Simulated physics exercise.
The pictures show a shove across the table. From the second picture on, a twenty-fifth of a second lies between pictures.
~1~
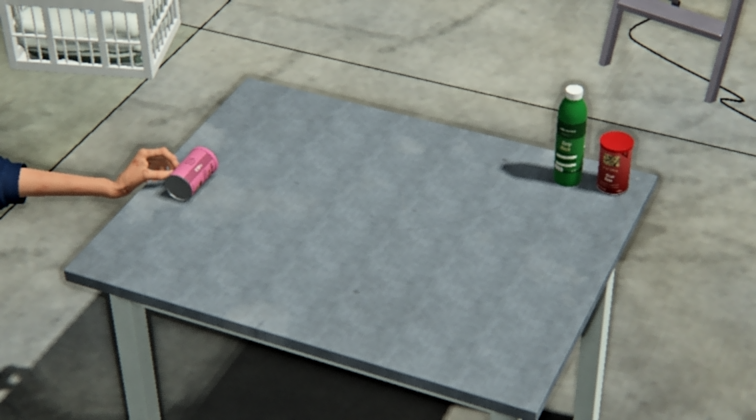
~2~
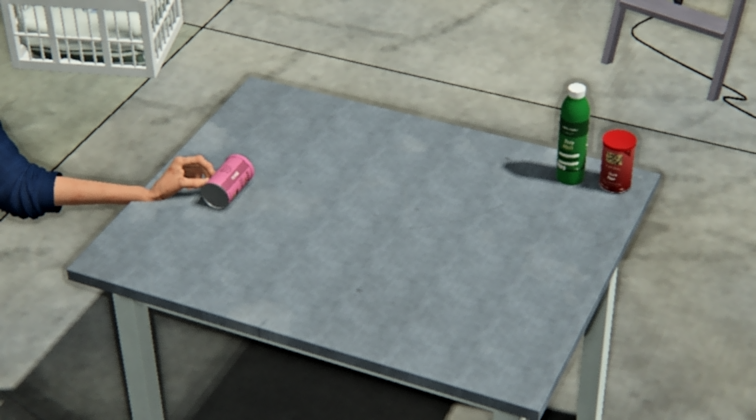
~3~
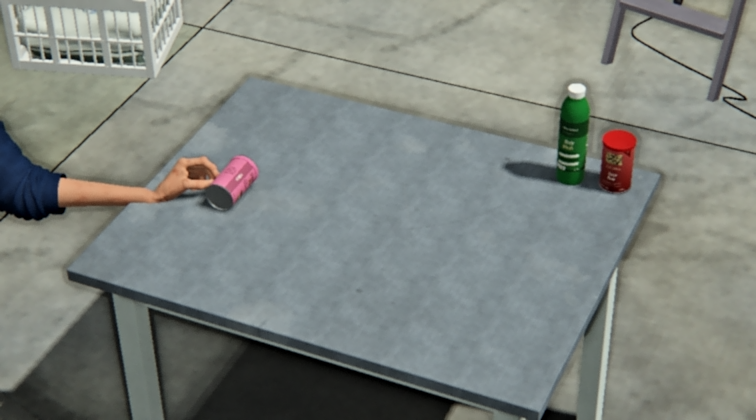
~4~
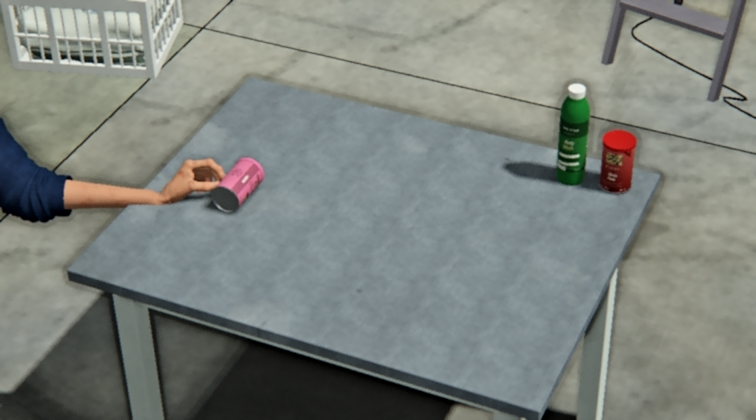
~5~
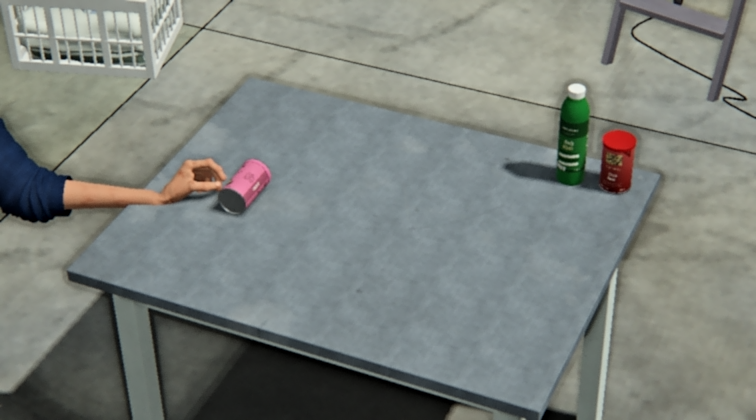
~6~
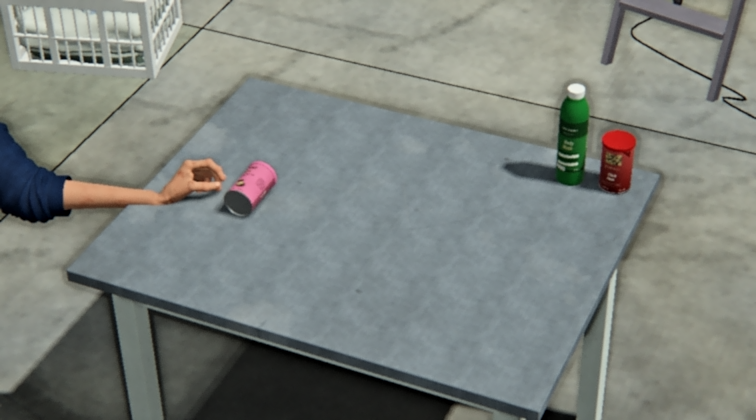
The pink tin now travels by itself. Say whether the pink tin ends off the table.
The pink tin remains on top.
Then, 0.30 s past the last view, pink tin displaced well along near (294, 201).
Then, 0.60 s past the last view, pink tin displaced well along near (327, 209).
Finally, moved from the start, pink tin. Final places as the last picture's camera would see them, pink tin near (363, 219).
